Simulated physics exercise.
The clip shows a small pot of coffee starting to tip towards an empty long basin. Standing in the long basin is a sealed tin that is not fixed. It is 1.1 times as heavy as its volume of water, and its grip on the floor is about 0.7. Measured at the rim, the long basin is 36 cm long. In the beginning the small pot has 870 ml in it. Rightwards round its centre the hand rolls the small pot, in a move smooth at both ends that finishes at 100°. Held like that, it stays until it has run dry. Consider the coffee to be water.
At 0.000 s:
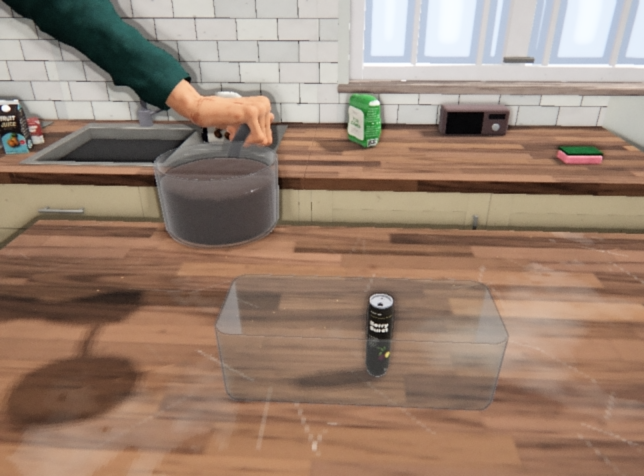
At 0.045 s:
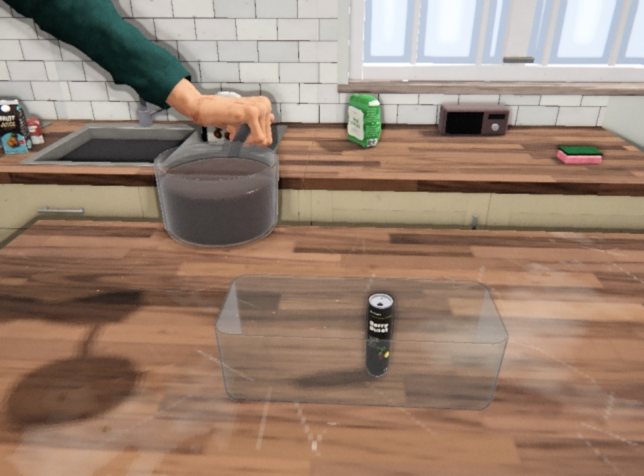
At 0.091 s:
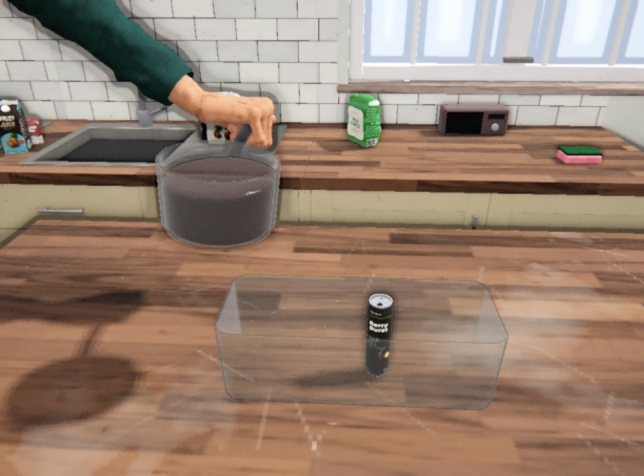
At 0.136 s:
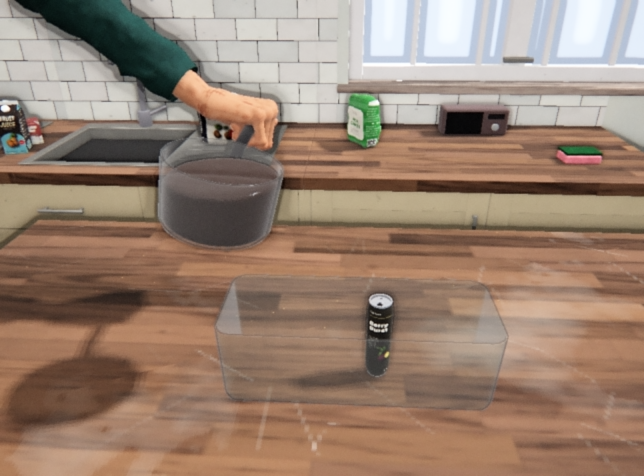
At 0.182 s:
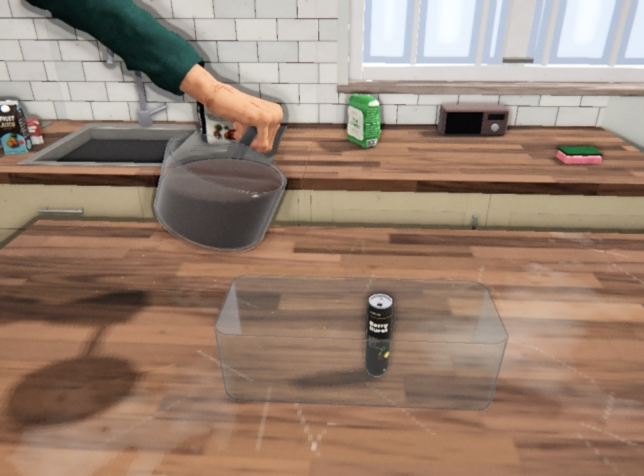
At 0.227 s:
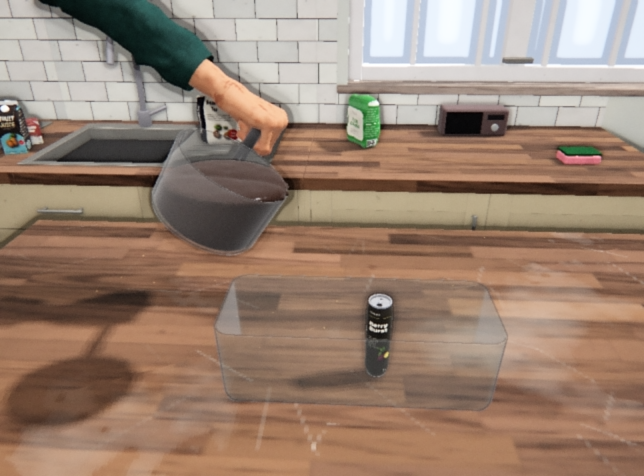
A hand in a dark green sleeve holds a clear, round pot of dark liquid at the left of a kitchen, seen from slightly above a wooden countertop. In front stands a clear, long basin with a black tin, while a sink, a green carton, a dark radio-like device and a green-and-pink sponge line the back counter. The hand slowly rolls the pot rightwards, and the camera stays still.
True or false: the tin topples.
False.
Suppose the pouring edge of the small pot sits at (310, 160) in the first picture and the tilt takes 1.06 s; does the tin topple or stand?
Then the tin remains standing.
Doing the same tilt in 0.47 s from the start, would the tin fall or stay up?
In that case the tin does not tip.
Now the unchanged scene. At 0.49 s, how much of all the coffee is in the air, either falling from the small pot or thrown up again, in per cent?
Around 44 in a hundred.
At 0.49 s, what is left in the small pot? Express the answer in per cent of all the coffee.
Around 40 percent.
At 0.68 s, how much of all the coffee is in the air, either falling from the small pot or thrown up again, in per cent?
In-air share: About 10 %.
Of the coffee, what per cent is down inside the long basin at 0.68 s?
I'd say roughly 78 in a hundred of it.
By 0.49 s the tilt is 93° and 40 per cent is still to pour; the tin stands where it began.
By 0.68 s the tilt is 100° and 11 per cent is still to pour; the tin stands where it began.
By 0.87 s the tilt is 100° and 2 per cent is still to pour; the tin stands where it began.
By 1.09 s the tilt is 100° and 0 per cent is still to pour; the tin stands where it began.
At rest the tin stands where it began.
